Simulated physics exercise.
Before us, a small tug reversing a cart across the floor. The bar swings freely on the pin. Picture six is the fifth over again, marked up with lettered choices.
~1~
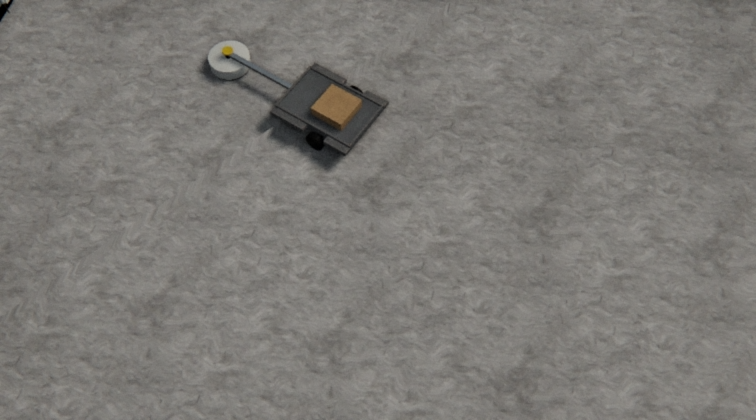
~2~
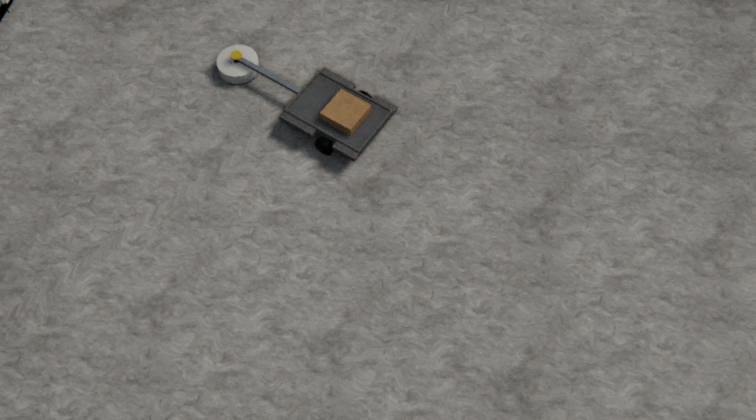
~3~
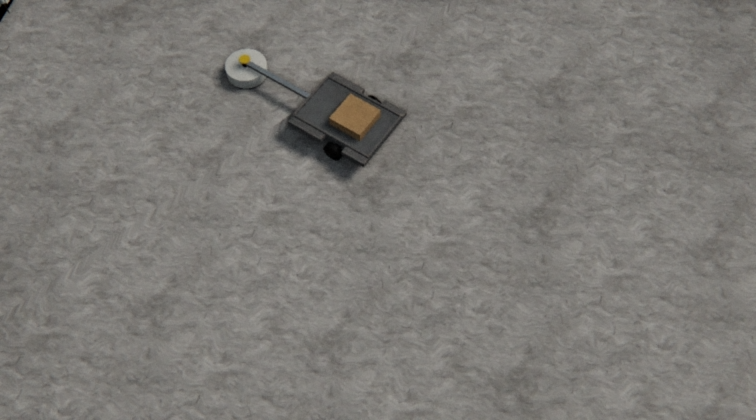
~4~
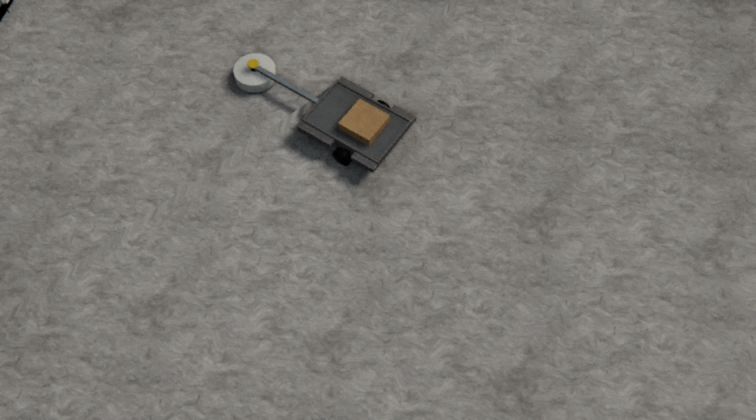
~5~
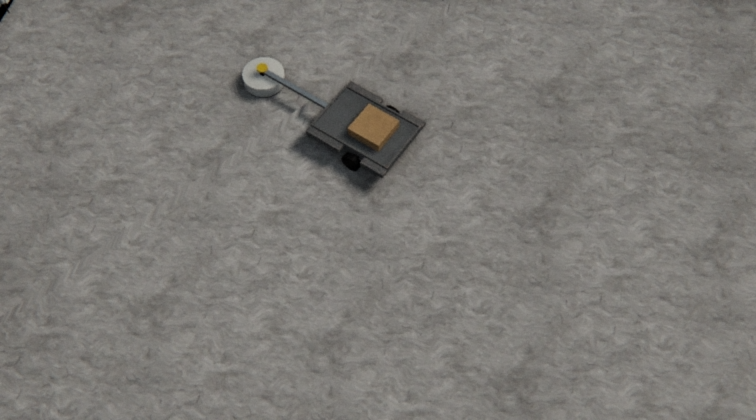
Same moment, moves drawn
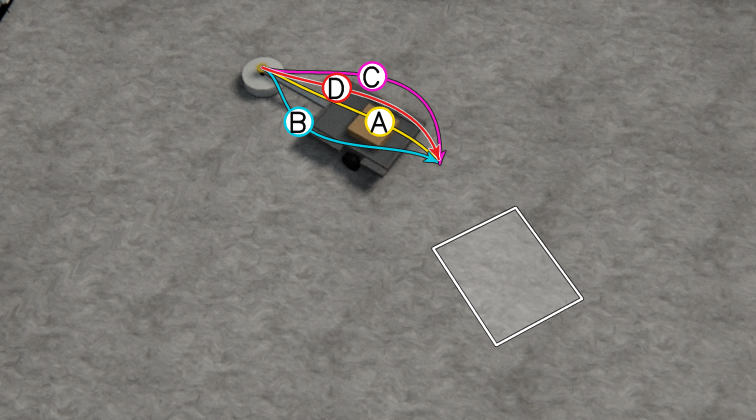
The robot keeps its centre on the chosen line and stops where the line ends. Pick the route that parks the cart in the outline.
The cart ends in the outline on D.
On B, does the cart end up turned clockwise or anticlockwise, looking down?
Anticlockwise.
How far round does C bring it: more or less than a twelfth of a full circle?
More than that.
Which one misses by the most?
The widest miss is B.
On the copy, A from (262, 67) via (351, 109) to (438, 162); B from (262, 67) via (324, 138) to (438, 162); C from (262, 67) via (388, 80) to (440, 164); D from (262, 67) via (367, 96) to (439, 159); the bay at (506, 273).
On D. First, robot (335, 95), cart (427, 166).
Then, robot (405, 121), cart (474, 216).
Finally, robot (439, 171), cart (511, 275); the cart stands in the bay.
By contrast, A leaves the cart at (547, 250), out of the bay; B leaves the cart at (577, 180), out of the bay; C leaves the cart at (449, 289), out of the bay.
